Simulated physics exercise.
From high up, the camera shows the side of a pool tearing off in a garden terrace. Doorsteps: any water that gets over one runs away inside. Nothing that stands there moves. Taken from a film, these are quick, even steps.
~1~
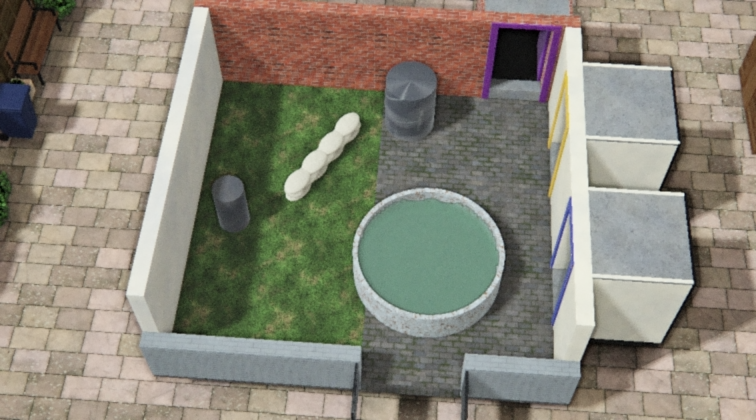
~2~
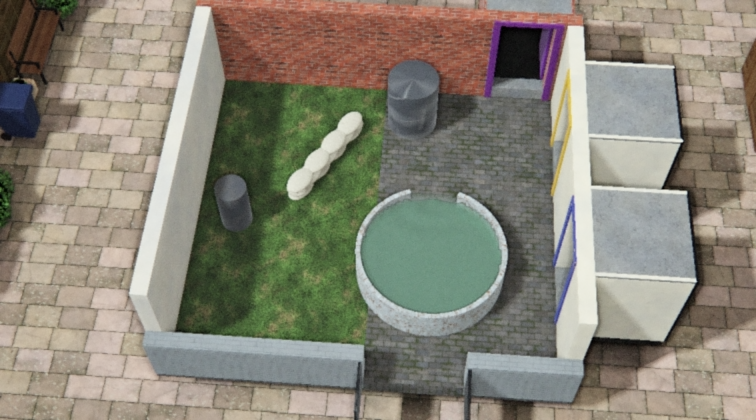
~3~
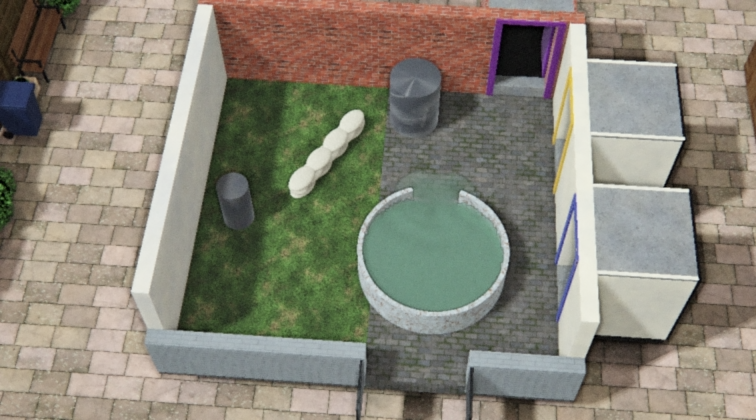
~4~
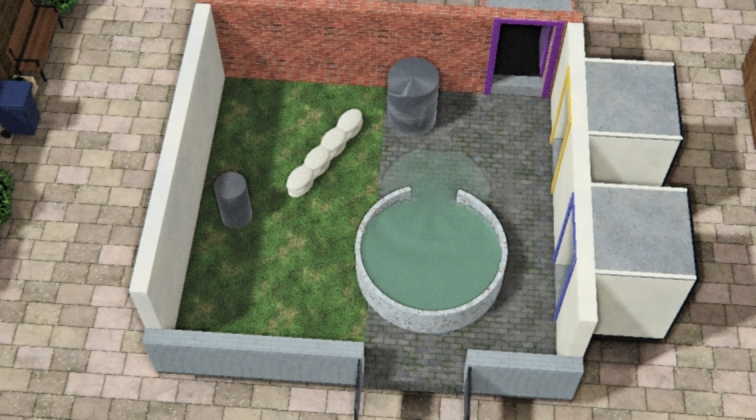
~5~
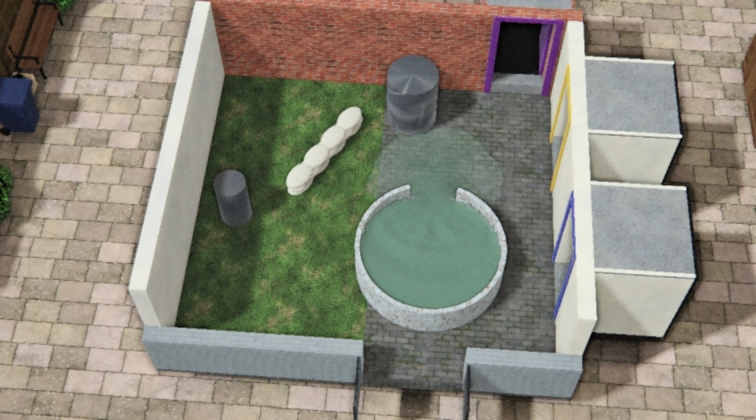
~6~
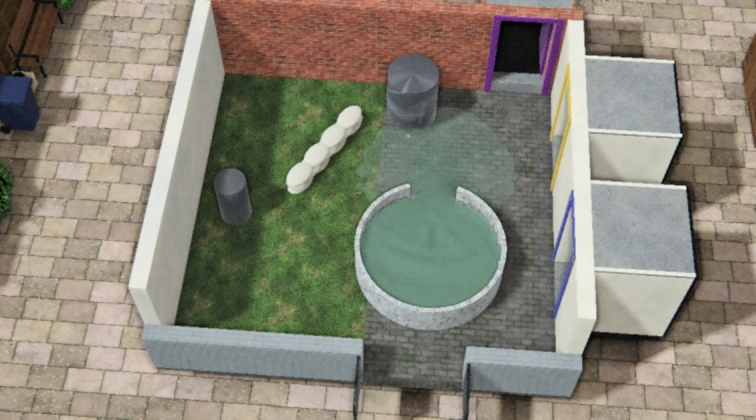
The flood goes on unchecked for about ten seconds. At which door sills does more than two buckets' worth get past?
At the end, I predict the blue door will overshoot two buckets; I predict the yellow door will remain at two buckets or below; I predict the purple door will remain at two buckets or below.
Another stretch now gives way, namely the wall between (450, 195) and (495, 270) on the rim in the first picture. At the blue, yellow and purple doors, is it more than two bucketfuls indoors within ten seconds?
In order, blue door overshoots the limit, yellow door remains short of it, purple door overshoots the limit.
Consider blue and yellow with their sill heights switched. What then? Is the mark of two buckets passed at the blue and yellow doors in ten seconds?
With the sills exchanged, the blue door falls below the cutoff and the yellow door beats the cutoff.
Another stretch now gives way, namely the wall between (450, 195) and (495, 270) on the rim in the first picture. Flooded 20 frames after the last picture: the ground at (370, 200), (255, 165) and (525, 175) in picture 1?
In the order given: Untouched, untouched and swamped.
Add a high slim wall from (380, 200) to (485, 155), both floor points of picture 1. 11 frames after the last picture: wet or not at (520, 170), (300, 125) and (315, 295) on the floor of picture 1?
Submerged, untouched, untouched.
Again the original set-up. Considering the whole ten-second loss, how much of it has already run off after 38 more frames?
Roughly 15 %.
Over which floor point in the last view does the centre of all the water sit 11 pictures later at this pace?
Centre point: Around (437, 217).
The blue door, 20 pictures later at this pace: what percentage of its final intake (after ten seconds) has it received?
Some 0 per cent.
A moment on, water covers 25 % of the floor; the blue door not reached, the yellow door not reached, the purple door wet at the sill, nothing in.
Next, water covers 25 % of the floor; the blue door not reached, the yellow door wet at the sill, nothing in, the purple door wet at the sill, nothing in.
Then, water covers 40 % of the floor; the blue door not reached, the yellow door wet at the sill, nothing in, the purple door under two buckets in.
Later, water covers 70 % of the floor; the blue door under two buckets in, the yellow door wet at the sill, nothing in, the purple door under two buckets in.
In the end, water covers 95 % of the floor; the blue door over two buckets in, the yellow door wet at the sill, nothing in, the purple door under two buckets in.
